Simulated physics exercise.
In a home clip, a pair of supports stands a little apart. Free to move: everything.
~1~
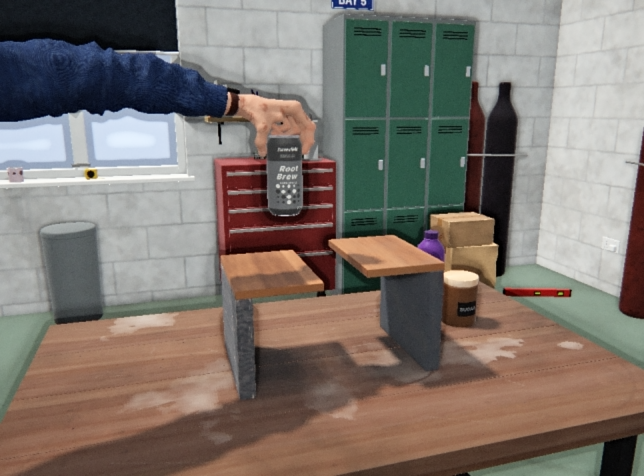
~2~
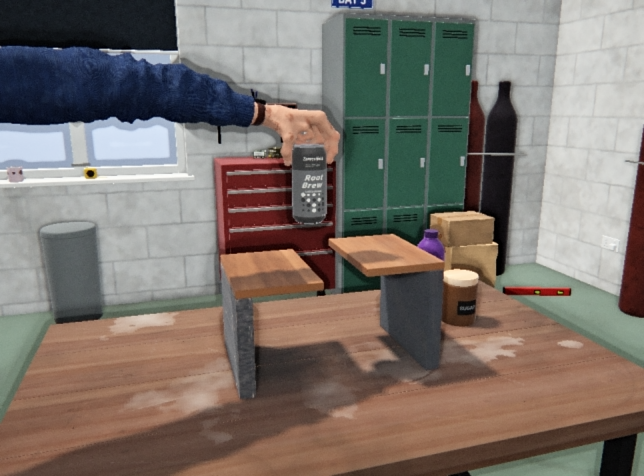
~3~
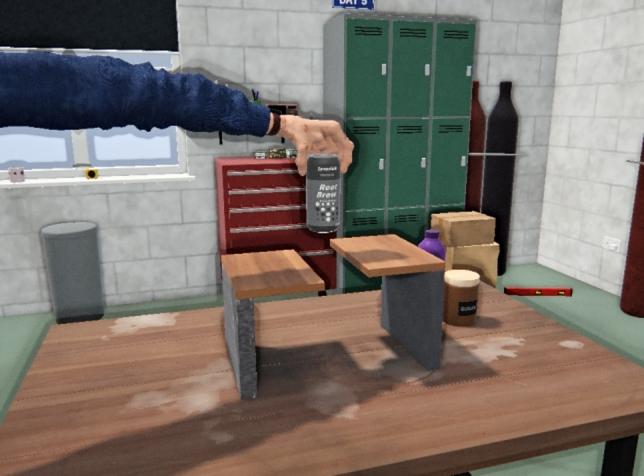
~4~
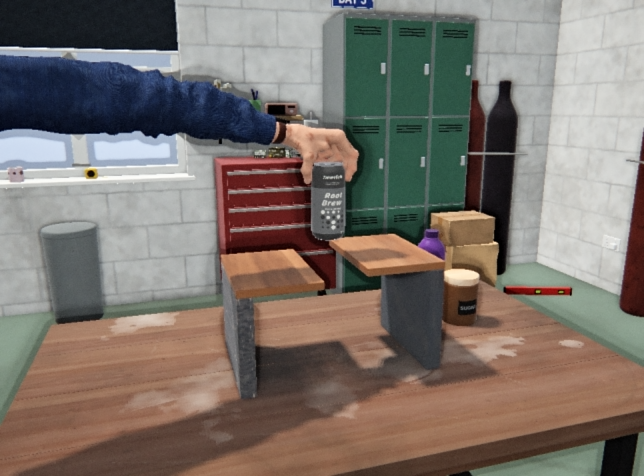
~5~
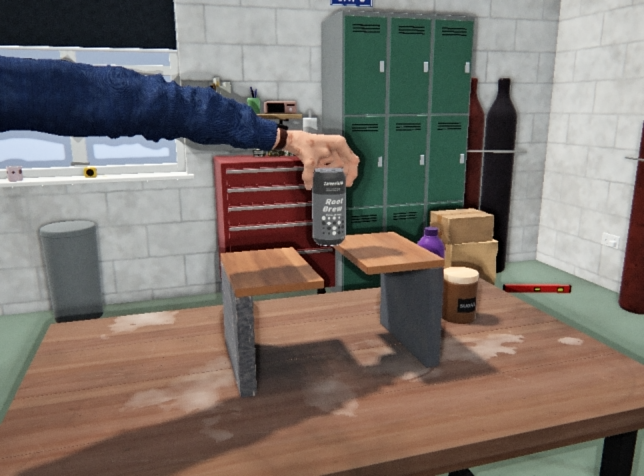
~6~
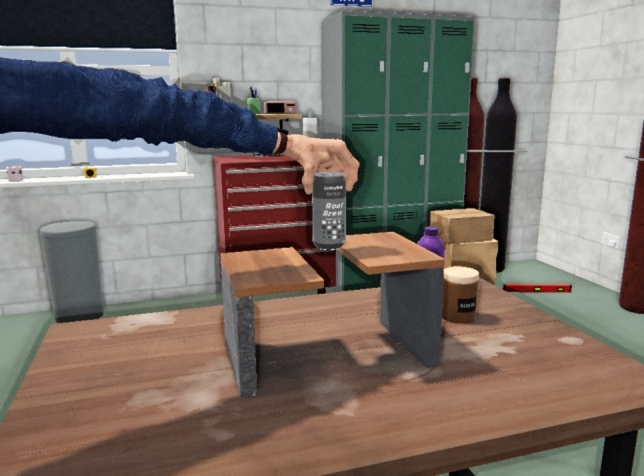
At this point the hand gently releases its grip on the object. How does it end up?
It will likely descend to the table.
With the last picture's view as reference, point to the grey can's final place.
Looks like it settles somewhere around (330, 321).
Then, 0.20 s on from there, grey can shifted about its own width near (329, 235).
Then, 0.30 s on from there, grey can shifted well along near (330, 304).
Then, 0.40 s on from there, grey can shifted well along near (330, 322).
In the end, moved from the start, grey can; the other 2 unmoved. At the end, from the last picture's camera, grey can near (330, 322). The can drops through.
